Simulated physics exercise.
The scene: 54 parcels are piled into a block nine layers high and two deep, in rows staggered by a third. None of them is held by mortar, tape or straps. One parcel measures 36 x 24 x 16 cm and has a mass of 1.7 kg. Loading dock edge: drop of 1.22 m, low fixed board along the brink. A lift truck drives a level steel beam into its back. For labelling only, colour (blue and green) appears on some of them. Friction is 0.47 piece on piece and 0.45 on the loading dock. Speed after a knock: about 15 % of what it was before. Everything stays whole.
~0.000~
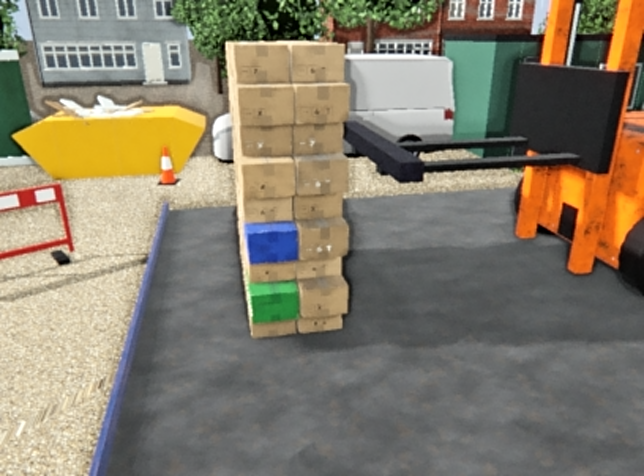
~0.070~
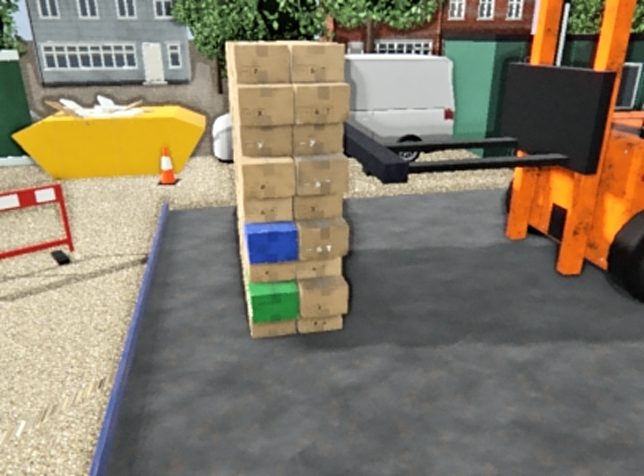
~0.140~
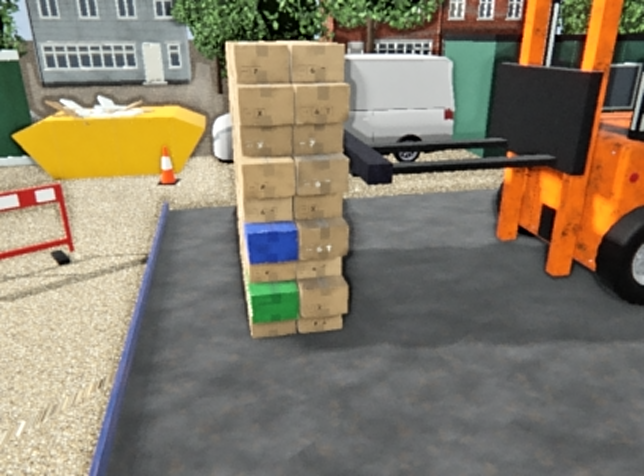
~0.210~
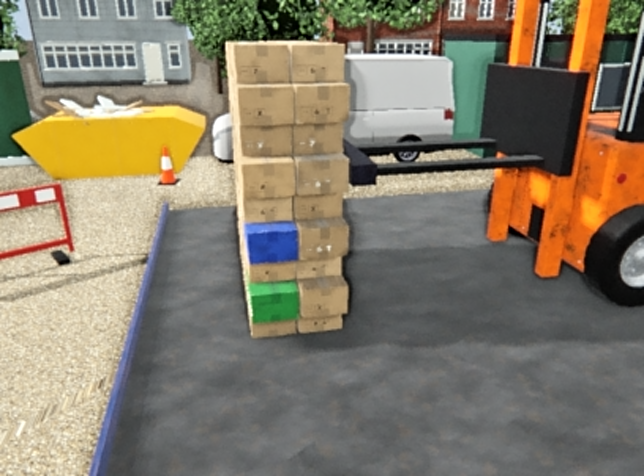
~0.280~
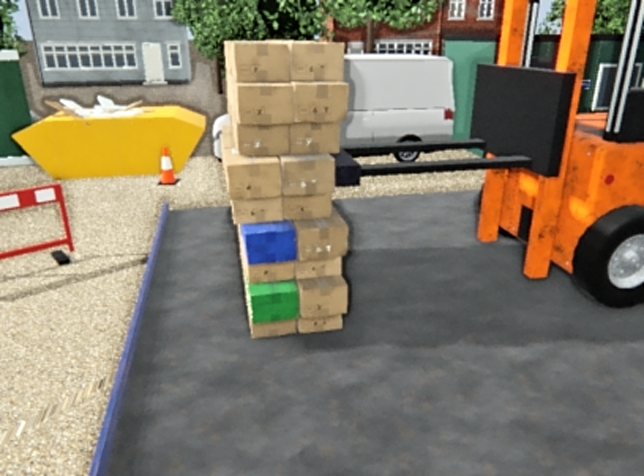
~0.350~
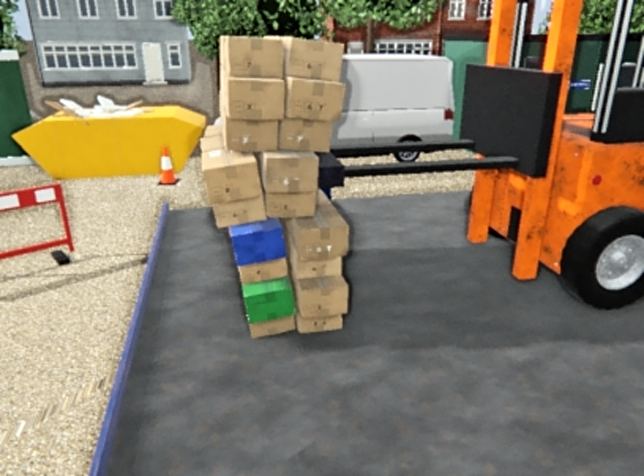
An orange forklift edges left across the dark ground, its raised bar closing in on a tall stack of cardboard boxes. The bar meets the stack and pushes the middle boxes left, then the upper ones shift too, gaps open, and the blue and green boxes below tilt slightly.
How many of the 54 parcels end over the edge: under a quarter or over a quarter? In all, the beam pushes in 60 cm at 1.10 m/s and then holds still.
Upwards of a quarter.
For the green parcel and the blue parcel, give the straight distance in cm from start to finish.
Green 40 cm, blue 200 cm.
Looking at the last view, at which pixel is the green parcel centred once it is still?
At about (199, 319).
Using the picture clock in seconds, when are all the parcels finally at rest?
Close to 5.0 seconds.
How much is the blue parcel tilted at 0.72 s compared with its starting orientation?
Roughly 60°.
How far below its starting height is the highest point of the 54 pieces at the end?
I make it close to 45 cm.
After 0.72 s, none of the 54 parcels over the edge, 43 disturbed; blue parcel 59° from how it stood, 19 cm lower; green parcel 53° from how it stood.
After 1.44 s, 18 of the 54 parcels over the edge; blue parcel on its side; green parcel on its side.
In the end (5.1 s), 22 of the 54 parcels over the edge; green parcel on its side; blue parcel 1.70 m lower. That is 41 per cent. From the last view, middles, green parcel near (199, 319).
